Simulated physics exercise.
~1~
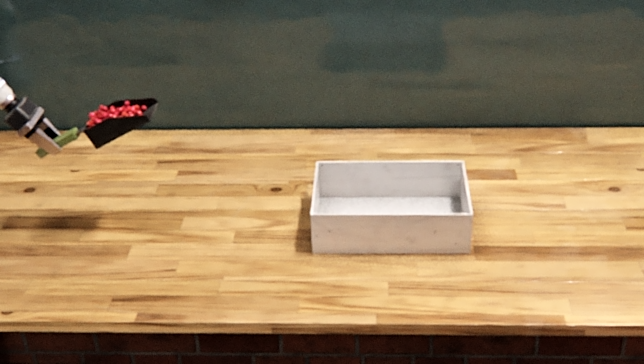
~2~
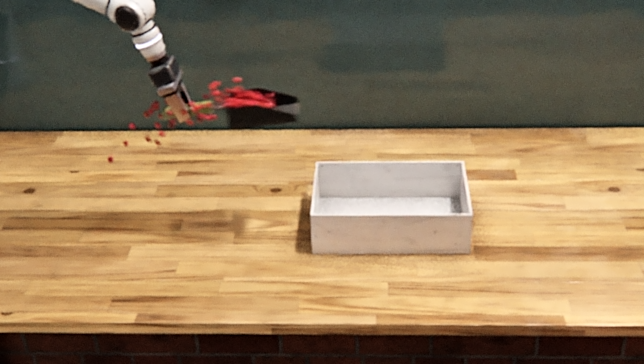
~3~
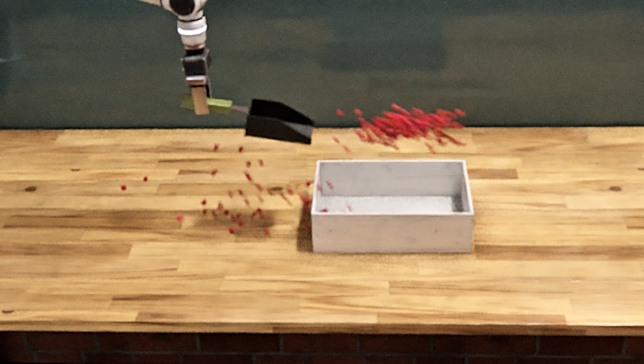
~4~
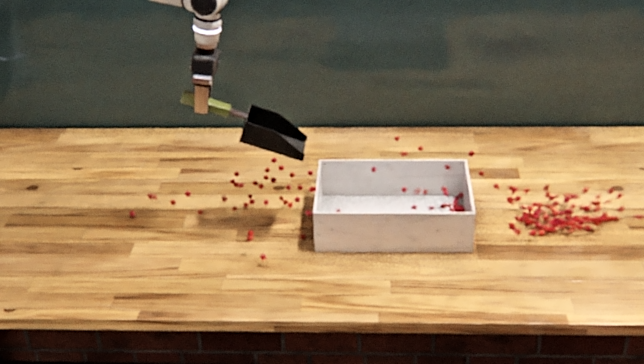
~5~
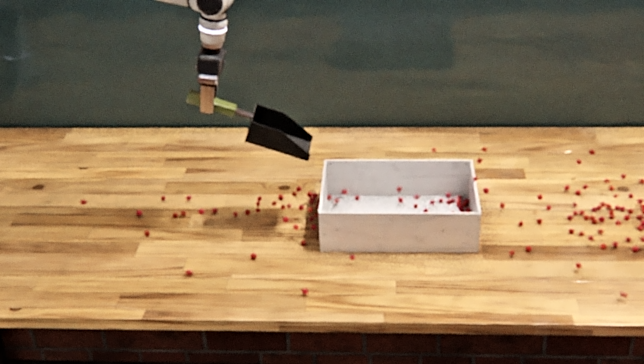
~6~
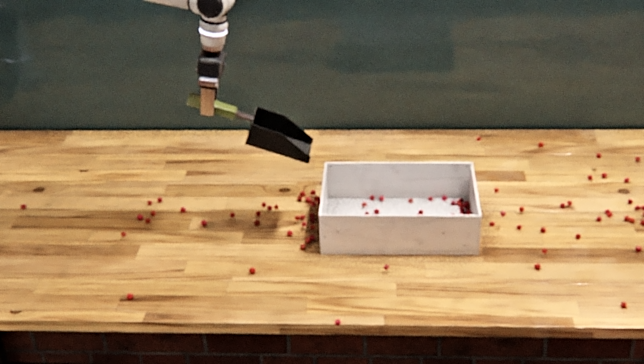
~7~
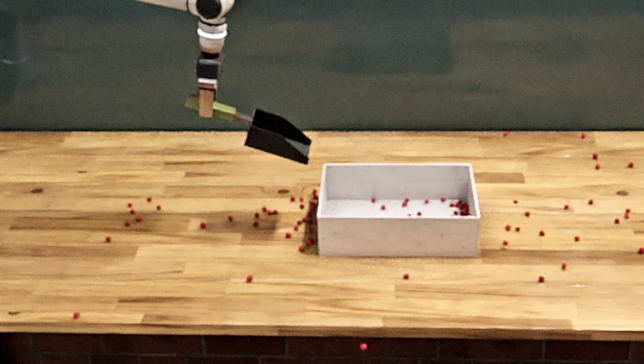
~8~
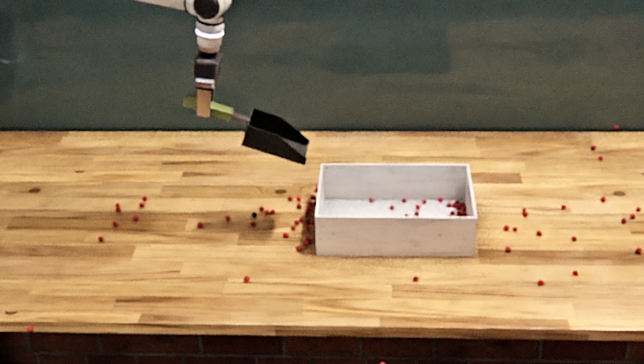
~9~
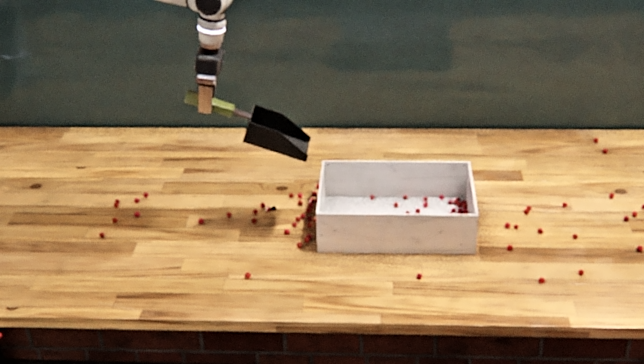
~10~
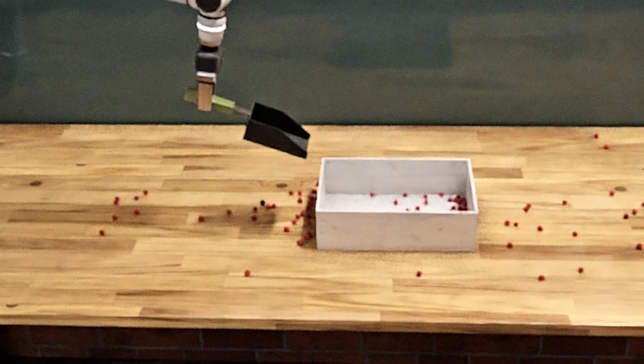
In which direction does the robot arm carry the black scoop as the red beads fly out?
The arm carries the scoop to the right, from the left side of the view towards the pale bin.
